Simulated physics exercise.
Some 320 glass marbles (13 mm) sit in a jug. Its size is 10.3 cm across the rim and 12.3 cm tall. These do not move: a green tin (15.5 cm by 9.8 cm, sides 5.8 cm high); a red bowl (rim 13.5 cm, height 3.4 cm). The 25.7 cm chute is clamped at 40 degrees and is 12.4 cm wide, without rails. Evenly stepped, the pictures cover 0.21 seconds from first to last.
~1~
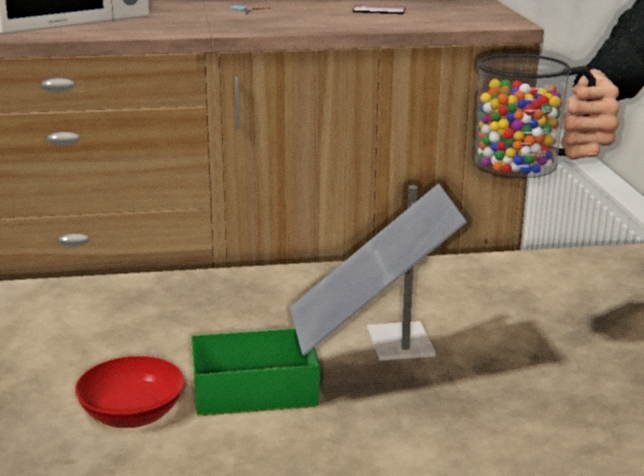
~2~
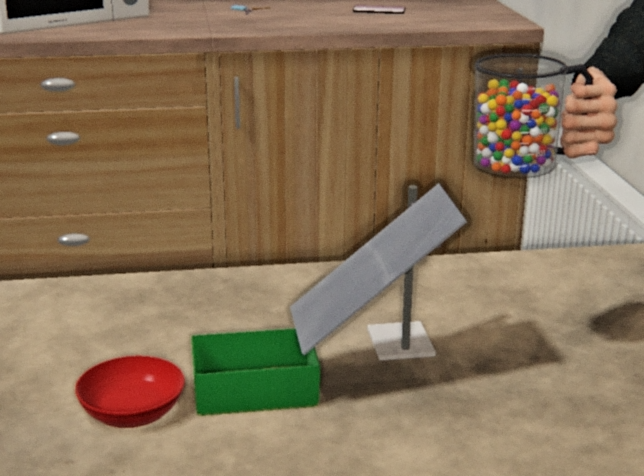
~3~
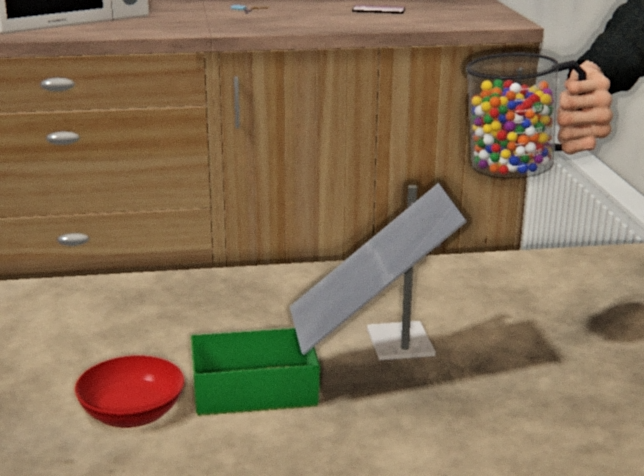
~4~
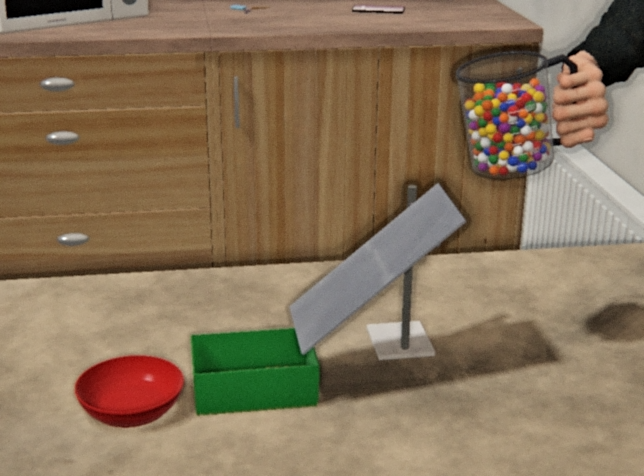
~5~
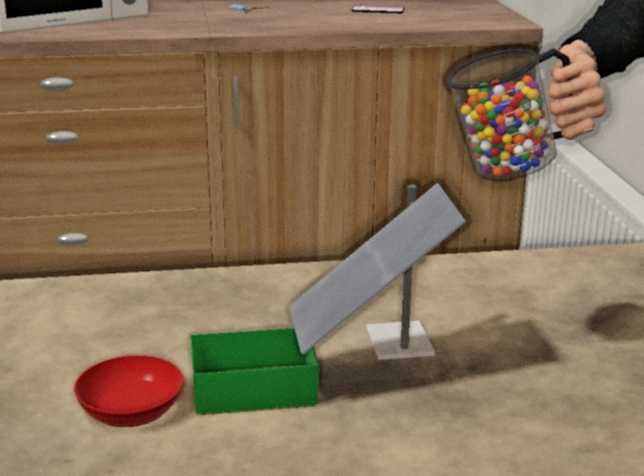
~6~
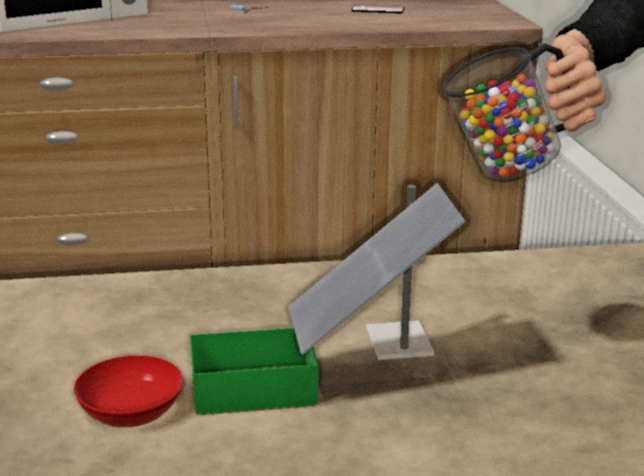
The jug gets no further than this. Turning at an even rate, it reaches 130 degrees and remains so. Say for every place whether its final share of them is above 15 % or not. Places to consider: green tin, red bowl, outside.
Green tin - above; red bowl - not above; outside - above.
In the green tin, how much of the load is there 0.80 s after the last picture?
Share at that time: Close to 15 %.
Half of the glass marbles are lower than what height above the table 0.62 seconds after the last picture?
30 centimetres or so.
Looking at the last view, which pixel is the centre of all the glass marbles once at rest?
At about (257, 384).
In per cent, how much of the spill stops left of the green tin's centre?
About 50 per cent.
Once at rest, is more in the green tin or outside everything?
Between the two, more of the load settles outside everything.
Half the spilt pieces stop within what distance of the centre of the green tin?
Around 56 cm from the centre.
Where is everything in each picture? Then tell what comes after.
In the first frame, jug at (522, 92); tilt 0 degrees; moved 0.0 cm; lip at (482, 67); top of the load at (552, 90); green tin at (254, 351); red bowl at (130, 383).
In the second frame, jug at (519, 93); tilt 1 degrees; moved 0.3 cm; lip at (479, 68); top of the load at (523, 89).
In the third frame, jug at (512, 94); tilt 5 degrees; moved 0.9 cm; low side left; lip at (470, 71); top of the load at (516, 89).
In the fourth frame, jug at (505, 96); tilt 12 degrees; moved 1.5 cm; low side left; lip at (460, 77); top of the load at (479, 89).
In the fifth frame, jug at (500, 98); tilt 19 degrees; moved 1.7 cm; low side left; lip at (452, 84); top of the load at (534, 87).
In the sixth frame, jug at (498, 100); tilt 26 degrees; moved 1.7 cm; low side left; lip at (447, 92); top of the load at (528, 86); green tin at (253, 350); red bowl at (129, 382).
Then, 0.24 s after the last picture, tilt 69 degrees; jug 100 %; middle of all pieces near (513, 121).
Then, 0.44 s after the last picture, tilt 104 degrees; slope 10 %, jug 90 %; middle of all pieces near (503, 128).
Then, 0.62 s after the last picture, tilt 129 degrees; slope 55 %, jug 45 %; middle of all pieces near (457, 184).
Then, 0.80 s after the last picture, tilt 130 degrees; slope 55 %, jug 5 %, outside 15 %, green tin 15 %, in the air 10 %; middle of all pieces near (375, 294).
In the end, slope 0 %, jug 0 %, outside 70 %, green tin 30 %, red bowl 0 %.
